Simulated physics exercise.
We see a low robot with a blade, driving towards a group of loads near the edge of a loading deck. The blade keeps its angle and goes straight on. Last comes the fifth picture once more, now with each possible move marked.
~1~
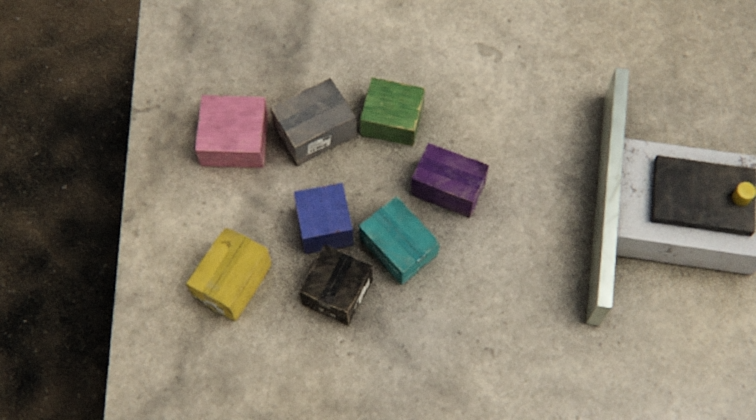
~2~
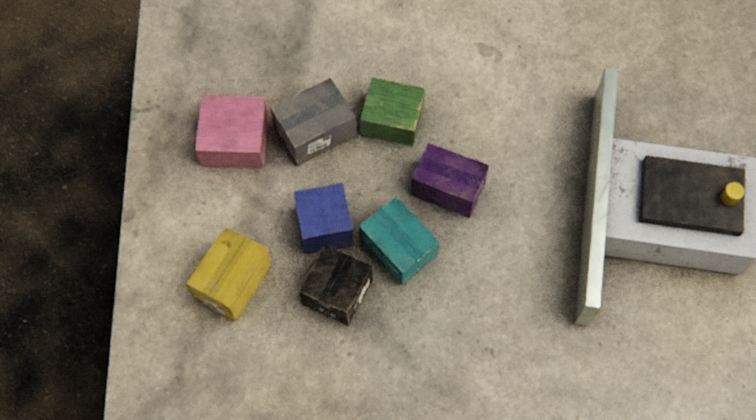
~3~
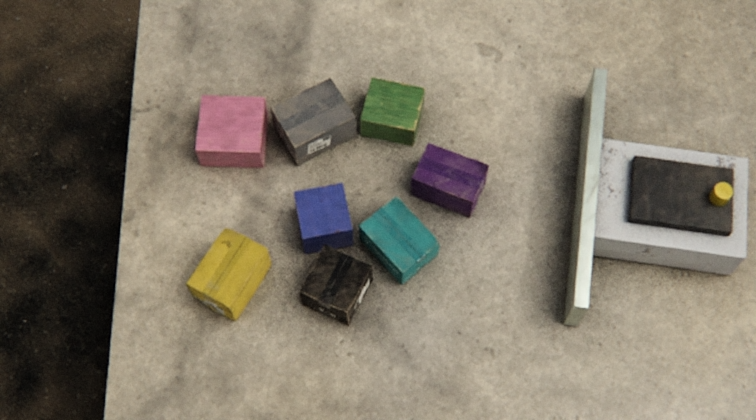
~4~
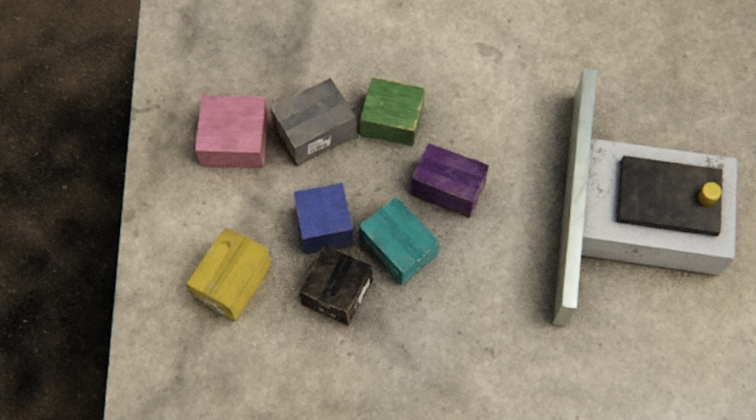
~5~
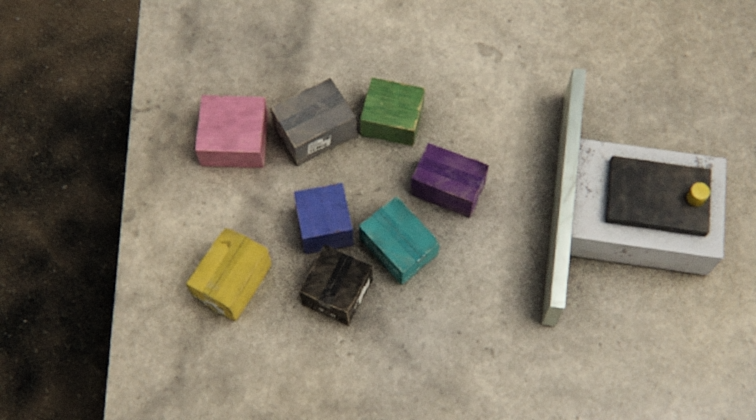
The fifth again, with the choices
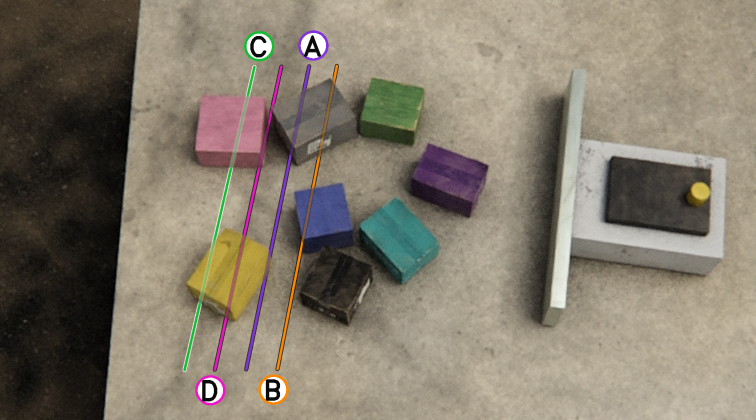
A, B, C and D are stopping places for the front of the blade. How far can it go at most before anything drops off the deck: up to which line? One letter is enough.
The farthest safe stop is A.
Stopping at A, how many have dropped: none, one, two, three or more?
The count is none.
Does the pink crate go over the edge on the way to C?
By then, yes.
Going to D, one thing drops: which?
The pink crate.
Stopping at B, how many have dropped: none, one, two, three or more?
The count is none.
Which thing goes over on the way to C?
It is the pink crate.
On the copy, A at (279, 209); B at (309, 208); C at (222, 209); D at (250, 209).
On A. First, robot (546, 195); purple box (420, 185); pink crate (233, 131).
Then, robot (442, 197); pink crate (208, 132); black parcel (302, 309).
Finally, robot (362, 198); pink crate (136, 122); blue crate (183, 208); nothing has fallen.
By contrast, B is safe but short; C drops the pink crate; D drops the pink crate.
